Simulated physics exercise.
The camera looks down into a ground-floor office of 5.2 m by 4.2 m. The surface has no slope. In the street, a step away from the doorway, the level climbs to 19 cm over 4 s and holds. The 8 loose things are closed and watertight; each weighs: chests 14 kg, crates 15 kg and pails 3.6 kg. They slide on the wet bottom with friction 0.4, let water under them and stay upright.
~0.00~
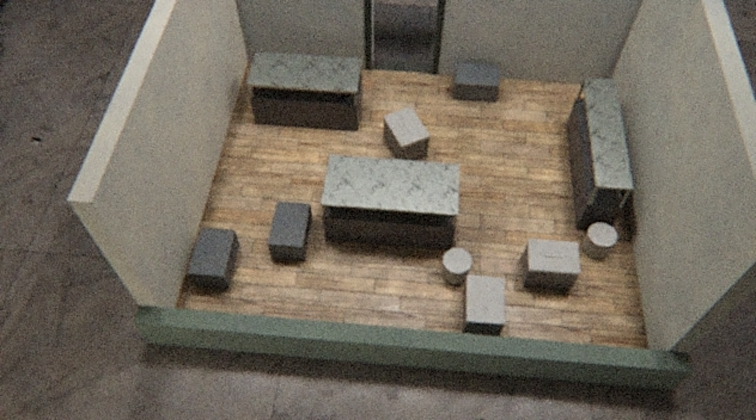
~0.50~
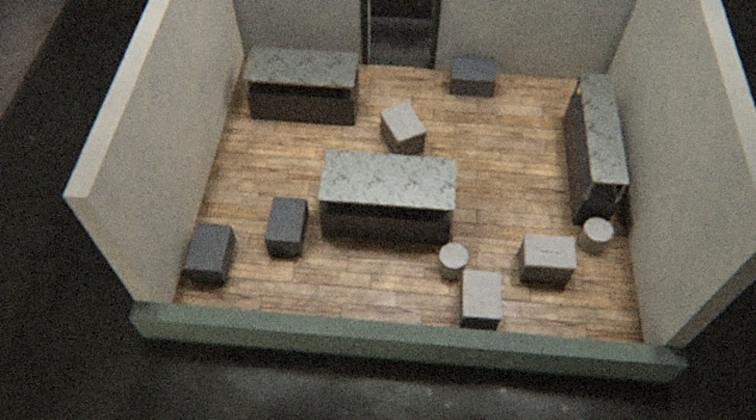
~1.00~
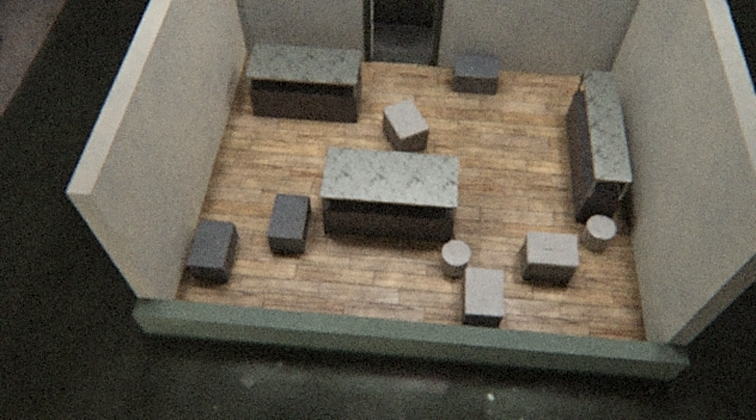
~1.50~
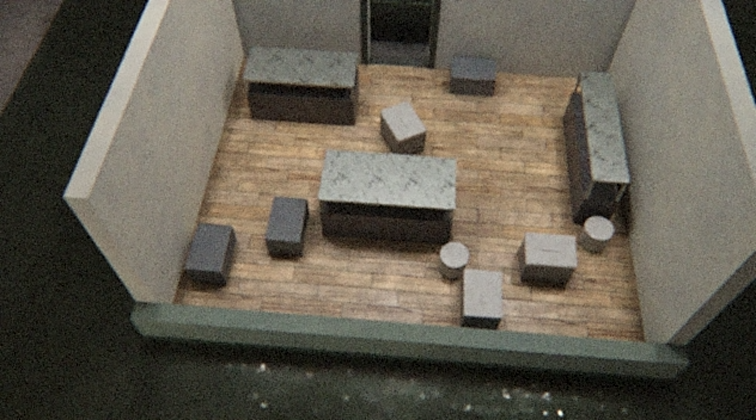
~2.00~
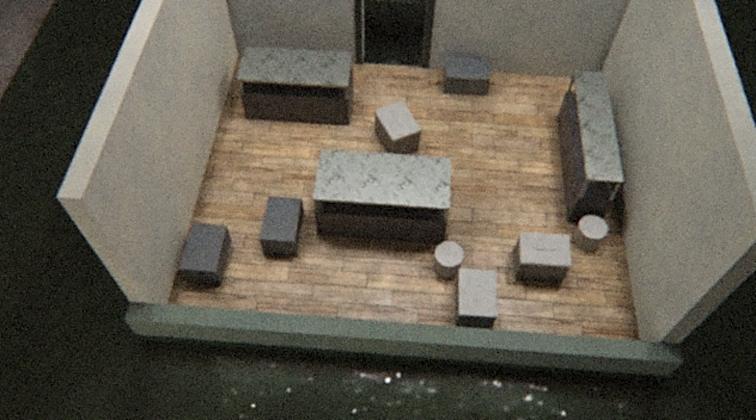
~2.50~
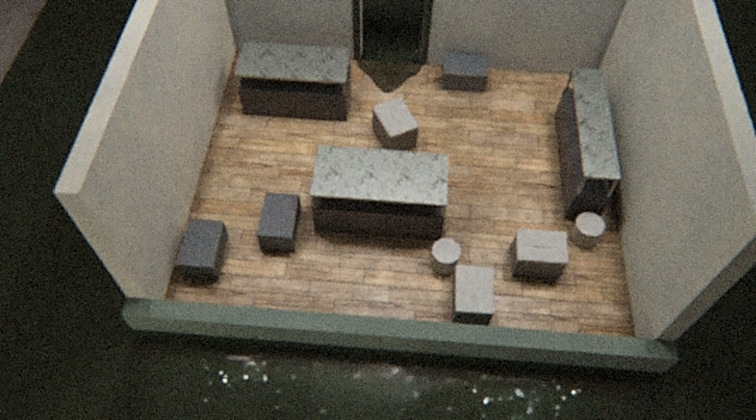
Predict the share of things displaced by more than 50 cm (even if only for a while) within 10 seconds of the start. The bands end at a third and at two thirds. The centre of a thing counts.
It is not even a third.
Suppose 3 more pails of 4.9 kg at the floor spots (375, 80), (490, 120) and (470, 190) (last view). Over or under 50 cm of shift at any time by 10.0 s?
In that order: Past it, short of it, more.
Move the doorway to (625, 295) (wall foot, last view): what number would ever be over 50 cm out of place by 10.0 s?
Then 4.
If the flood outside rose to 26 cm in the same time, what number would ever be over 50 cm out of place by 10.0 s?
In that case 3 of them.
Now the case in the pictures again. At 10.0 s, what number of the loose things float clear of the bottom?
At that moment 1.
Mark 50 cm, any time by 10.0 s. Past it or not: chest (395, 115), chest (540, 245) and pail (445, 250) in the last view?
In that order: Past it, under, less.
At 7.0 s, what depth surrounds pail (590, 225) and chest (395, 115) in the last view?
About 2 and 6 cm.
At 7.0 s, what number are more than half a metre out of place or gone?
1 of them.
After 3.5 s 0 of 8 are over 50 cm from their spots; 0 afloat.
After 4.5 s 0 of 8 are over 50 cm from their spots; 0 afloat.
After 7.0 s 1 of 8 are over 50 cm from their spots; 0 afloat.
After 10.0 s 1 of 8 are over 50 cm from their spots, and 1 have been at some point; 1 afloat.
